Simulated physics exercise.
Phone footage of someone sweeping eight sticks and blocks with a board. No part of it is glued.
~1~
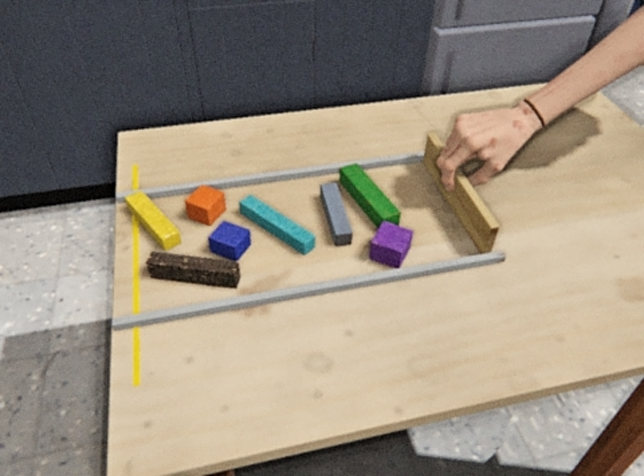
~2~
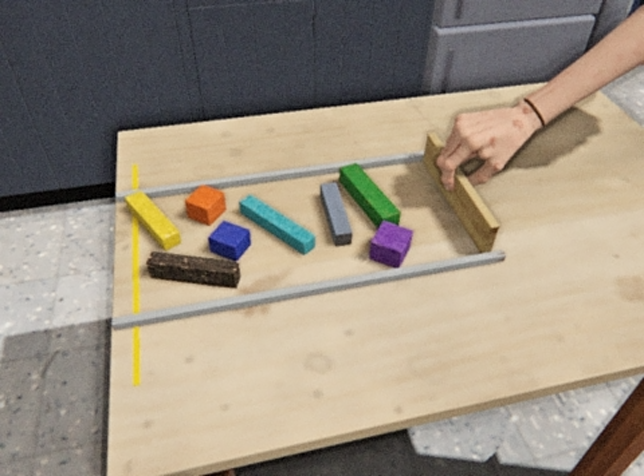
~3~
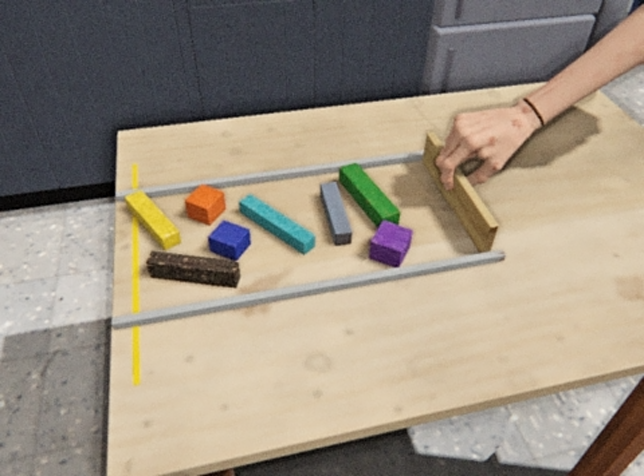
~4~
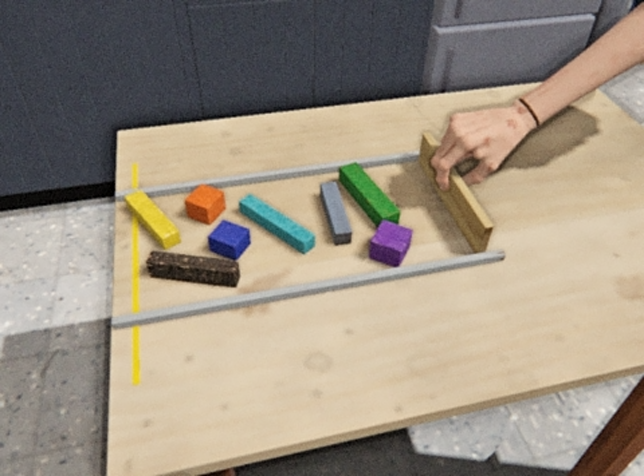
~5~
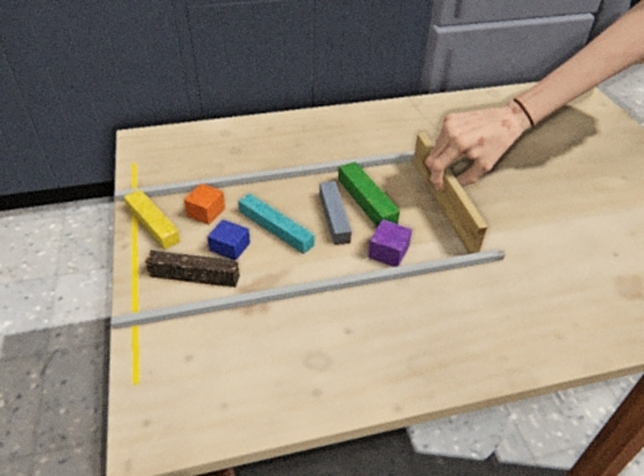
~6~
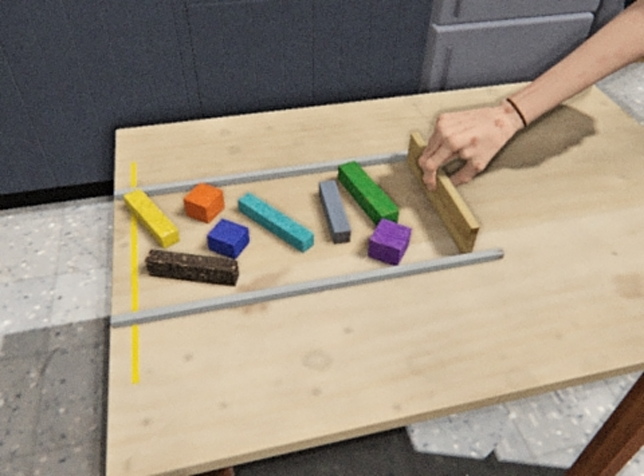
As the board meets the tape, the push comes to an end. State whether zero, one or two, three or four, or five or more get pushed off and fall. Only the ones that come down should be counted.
Result: Five or more pushed off and fallen.
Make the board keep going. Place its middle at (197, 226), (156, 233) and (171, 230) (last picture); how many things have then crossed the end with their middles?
1, 5, 4.
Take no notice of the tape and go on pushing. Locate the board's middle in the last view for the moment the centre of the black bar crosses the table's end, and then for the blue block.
Approx. (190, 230) for the first, approx. (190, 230) for the second.
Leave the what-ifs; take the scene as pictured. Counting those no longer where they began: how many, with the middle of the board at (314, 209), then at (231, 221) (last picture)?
At first I count 4, and then 8.
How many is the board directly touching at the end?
Result: 2 in all.
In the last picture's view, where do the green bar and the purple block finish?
Near (121, 229) and (114, 298).
Early on, none off yet; yellow bar at rest near (151, 218); black bar at rest near (193, 268); orange block at rest near (205, 203).
A while later, none off yet; yellow bar travelled a little near (127, 223); black bar travelled a little near (161, 274); orange block travelled well along near (155, 214).
Finally, the number that fall off is five or more; lost, grey stick, turquoise bar, blue block, orange block, black bar and yellow bar.
